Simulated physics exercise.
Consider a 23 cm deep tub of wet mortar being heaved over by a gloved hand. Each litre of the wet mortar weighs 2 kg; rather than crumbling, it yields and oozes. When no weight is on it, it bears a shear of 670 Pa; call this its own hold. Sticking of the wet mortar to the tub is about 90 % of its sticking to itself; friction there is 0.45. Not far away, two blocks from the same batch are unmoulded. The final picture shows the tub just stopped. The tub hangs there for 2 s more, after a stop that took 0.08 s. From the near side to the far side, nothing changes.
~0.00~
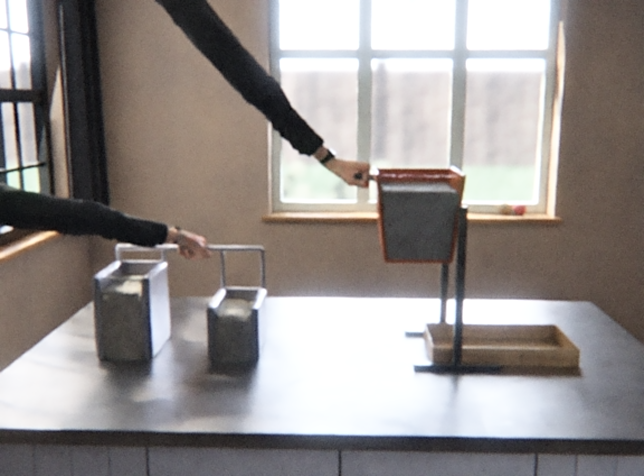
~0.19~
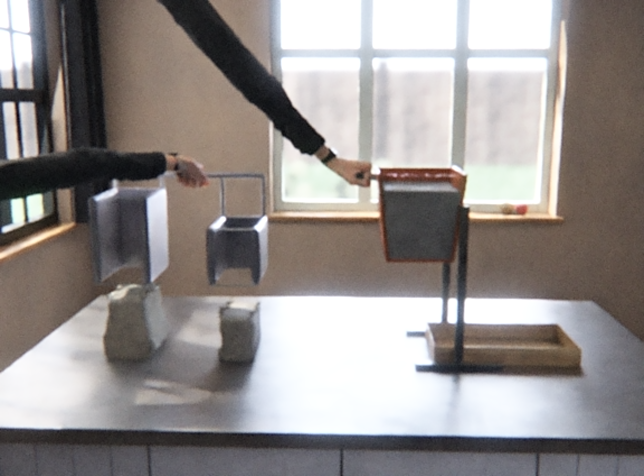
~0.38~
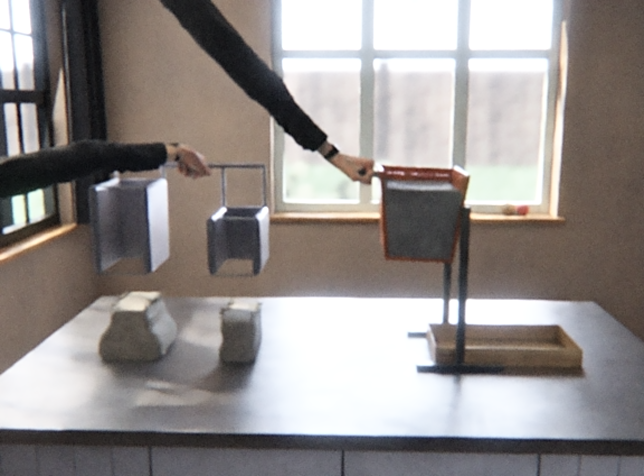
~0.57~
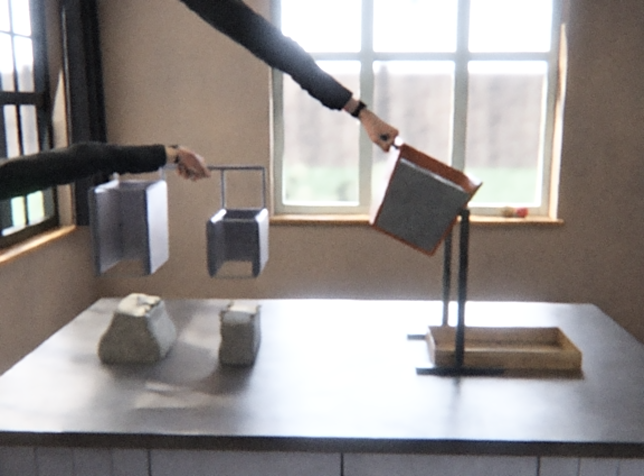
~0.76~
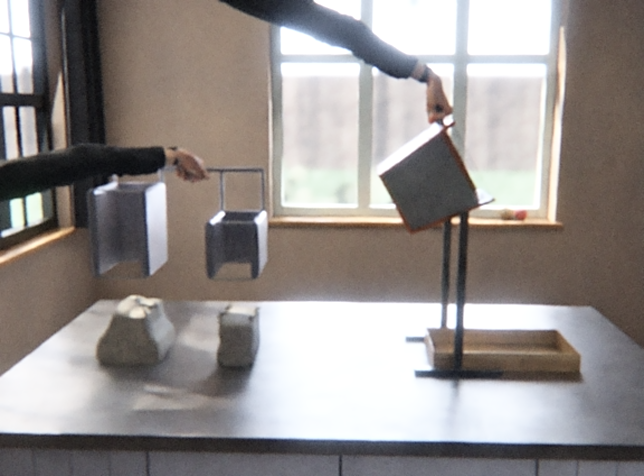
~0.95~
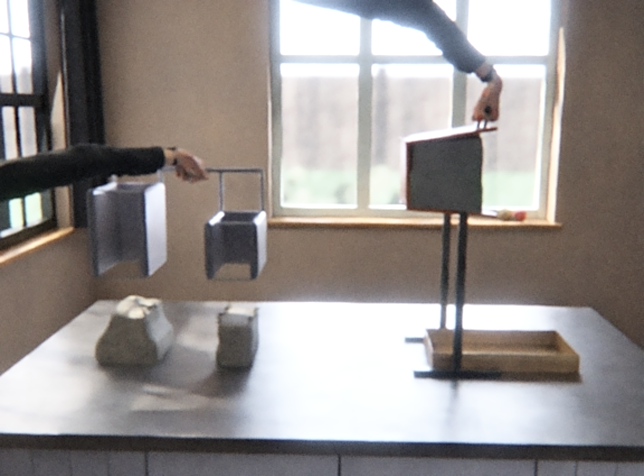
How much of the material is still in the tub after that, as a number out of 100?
About 71 out of 100.
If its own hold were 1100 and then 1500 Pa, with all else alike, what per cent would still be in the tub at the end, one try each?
In order: Around 100 % and around 100 %.
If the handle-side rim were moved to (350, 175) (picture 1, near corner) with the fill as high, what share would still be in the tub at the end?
I'd say around 45 percent would remain in the tub at the end.
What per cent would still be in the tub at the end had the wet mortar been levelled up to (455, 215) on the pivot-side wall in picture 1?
Result: Approx. 100 % remaining in tub.
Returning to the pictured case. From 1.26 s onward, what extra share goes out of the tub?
My estimate is near 16 in a hundred.
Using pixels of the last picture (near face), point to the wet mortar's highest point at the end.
Close to pixel (452, 159).
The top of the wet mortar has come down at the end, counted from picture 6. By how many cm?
About 5 cm.
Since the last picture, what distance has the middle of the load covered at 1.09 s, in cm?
Shift: Some 3 cm.
By 1.09 s, the tub is at 87 degrees and holds 100 %.
By 1.26 s, the tub is at 87 degrees and holds 87 %.
By 1.43 s, the tub is at 87 degrees and holds 76 %.
By 1.60 s, the tub is at 87 degrees and holds 71 %.
By 2.95 s, at the end, the tub is at 87 degrees and holds 71 %.
